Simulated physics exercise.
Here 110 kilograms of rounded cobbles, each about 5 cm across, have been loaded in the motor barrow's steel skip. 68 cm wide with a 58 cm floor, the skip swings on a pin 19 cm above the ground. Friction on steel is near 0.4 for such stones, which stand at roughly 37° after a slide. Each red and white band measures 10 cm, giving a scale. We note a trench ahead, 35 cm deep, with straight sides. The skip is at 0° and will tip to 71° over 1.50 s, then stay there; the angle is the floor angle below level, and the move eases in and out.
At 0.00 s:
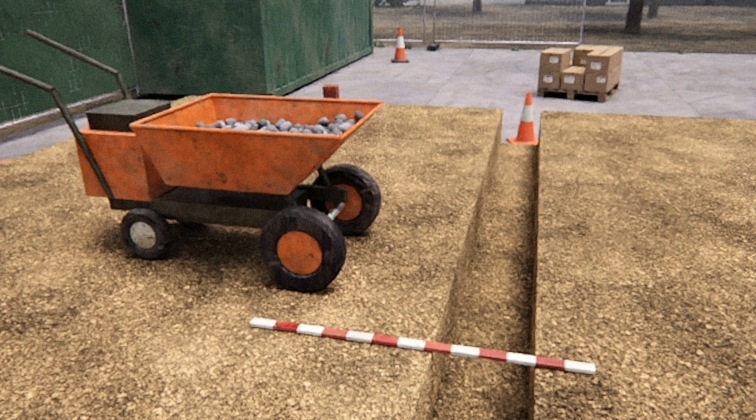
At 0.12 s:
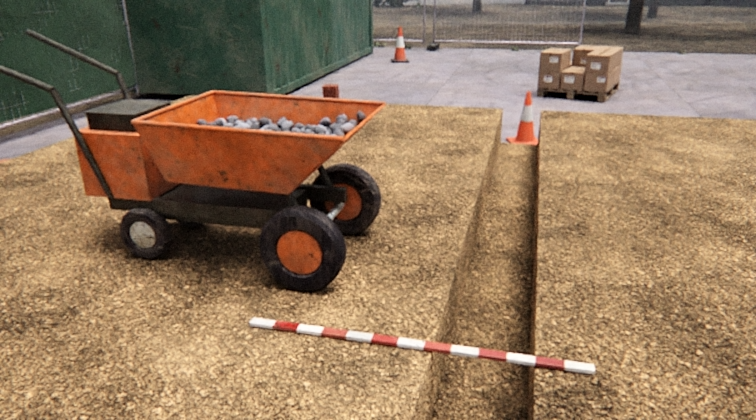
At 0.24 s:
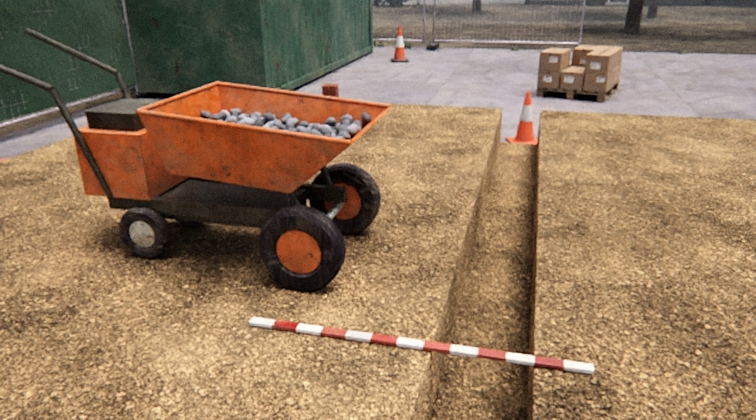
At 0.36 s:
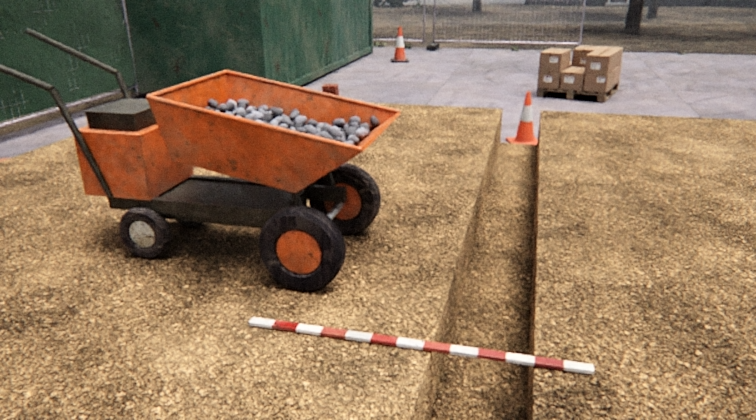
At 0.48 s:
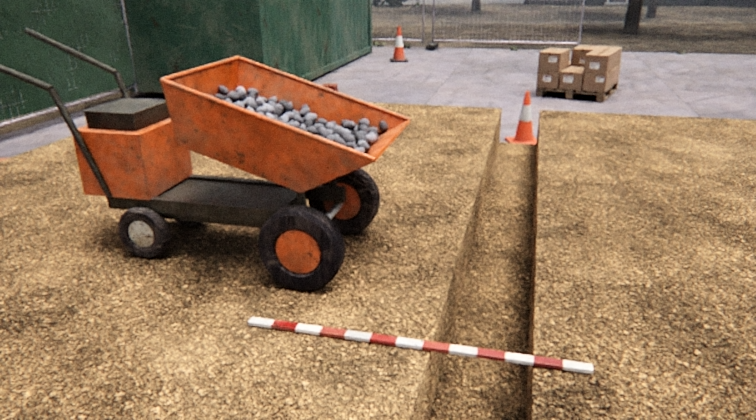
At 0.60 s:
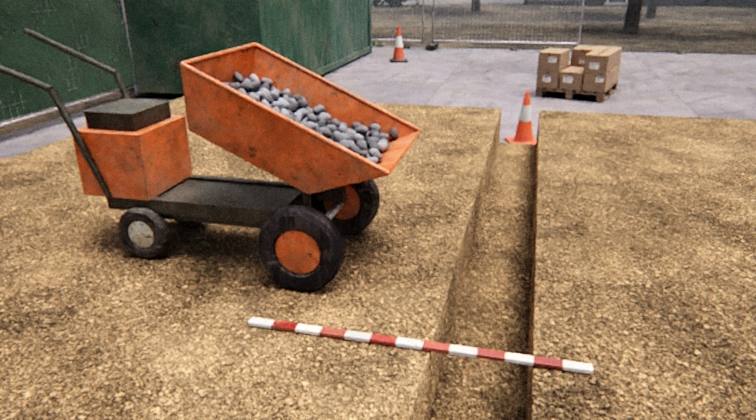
On a gravelly site with a narrow straight-sided trench, an orange motor barrow stands still as its skip, loaded with grey stones, tilts gradually toward the right, its rear rising while the stones shift toward the lowered front lip.
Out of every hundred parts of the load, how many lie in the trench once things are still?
Around 100 out of 100.
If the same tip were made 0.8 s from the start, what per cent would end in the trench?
That works out at about 95 in a hundred.
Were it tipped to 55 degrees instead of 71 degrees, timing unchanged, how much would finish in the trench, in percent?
Near 75 per cent then.
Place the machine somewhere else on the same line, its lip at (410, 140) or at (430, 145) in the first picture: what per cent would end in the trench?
Some 50 and some 30 per cent, in that order.
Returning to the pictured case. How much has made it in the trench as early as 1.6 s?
About 60 per cent by then.
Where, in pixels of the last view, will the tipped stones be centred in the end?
Their centre sits close to (495, 327).
After 1.1 s the floor is at 60°; 100 % in the skip; the foremost stones are at (435, 210).
After 1.6 s the floor is at 71°; 39 % in the skip, 1 % short of the trench, 60 % in the trench; the foremost stones are at (524, 342).
After 2.0 s the floor is at 71°; 9 % in the skip, 2 % short of the trench, 89 % in the trench; the foremost stones are at (524, 342).
After 3.9 s the floor is at 71°; 0 % in the skip, 100 % in the trench; the foremost stones are at (525, 335).
